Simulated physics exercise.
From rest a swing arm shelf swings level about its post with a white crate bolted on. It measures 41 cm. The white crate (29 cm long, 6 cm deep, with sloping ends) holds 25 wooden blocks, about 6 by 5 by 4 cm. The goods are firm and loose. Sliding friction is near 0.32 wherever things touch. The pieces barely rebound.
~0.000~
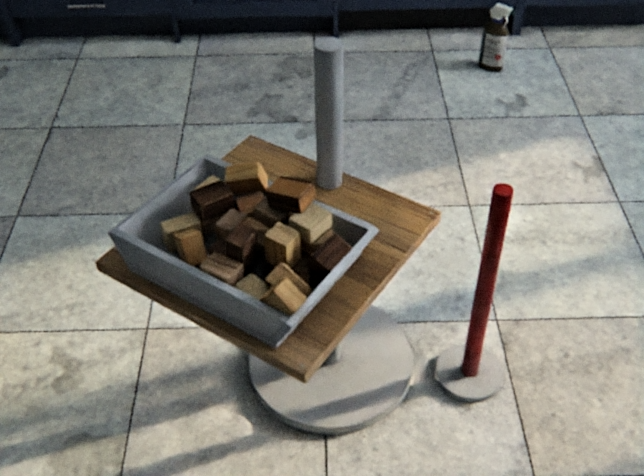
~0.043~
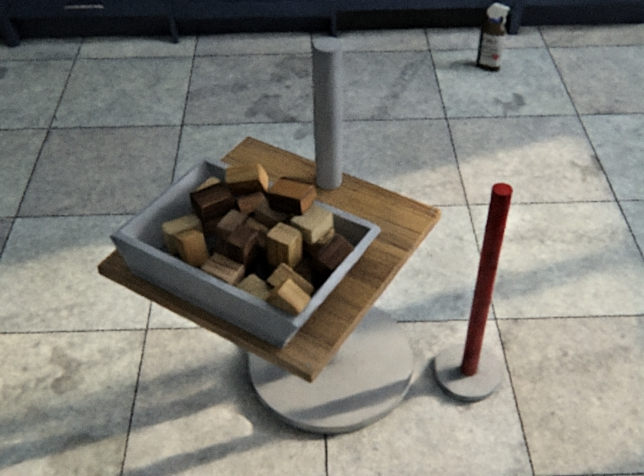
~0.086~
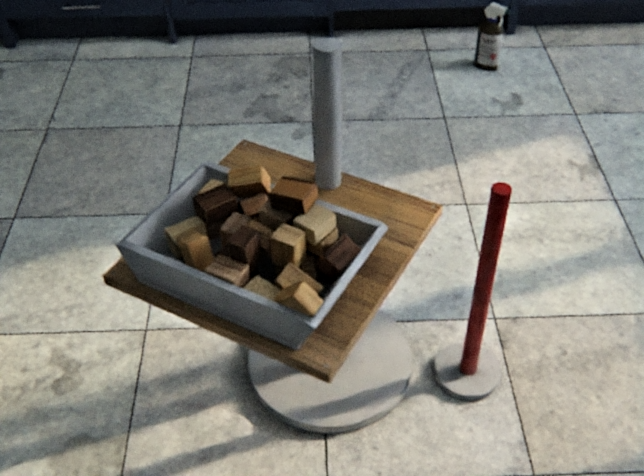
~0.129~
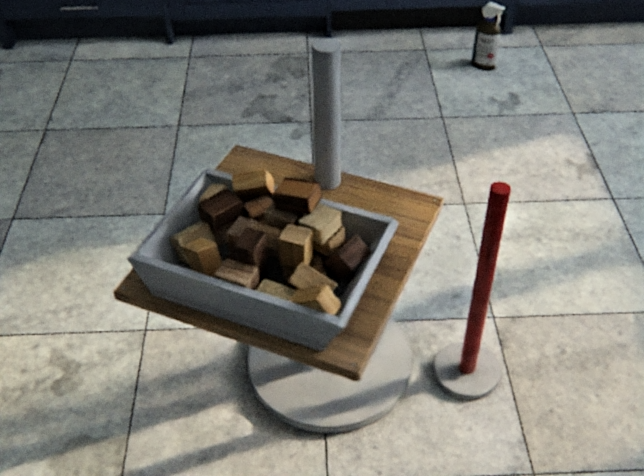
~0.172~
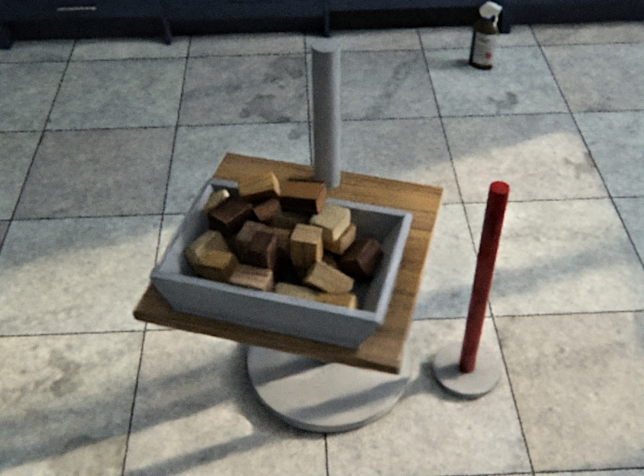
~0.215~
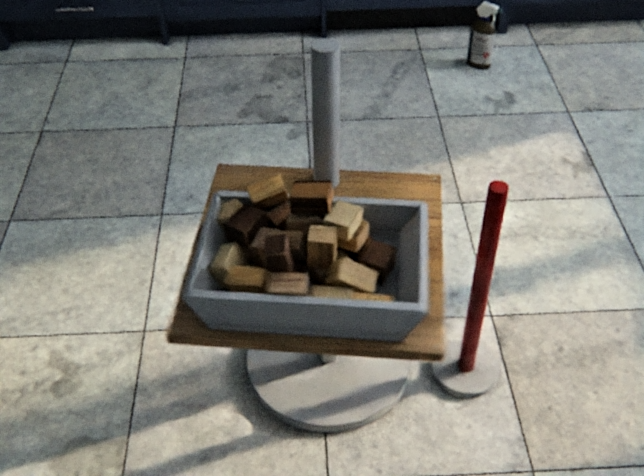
A pale crate of loose wooden blocks turns counterclockwise with the wooden board beneath it, slowly at first and then faster, its near side swinging right beside a standing red post, while the blocks bunch toward the crate's left.
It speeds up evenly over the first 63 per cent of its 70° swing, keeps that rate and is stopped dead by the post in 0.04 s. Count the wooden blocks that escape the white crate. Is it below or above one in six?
It sheds fewer than one in six of them.
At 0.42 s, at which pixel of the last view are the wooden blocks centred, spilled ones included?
Near (428, 232).
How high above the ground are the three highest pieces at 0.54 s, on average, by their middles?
Roughly 68 cm.
After 0.34 s, the shelf hits the red post.
After 0.42 s, white crate 25 in, 0 out.
After 0.54 s, white crate 25 in, 0 out.
After 0.76 s, white crate 25 in, 0 out.
Outcome (at 1.19 s), white crate 25 in, 0 out. Asked share, 0 of 25, 0 per cent.
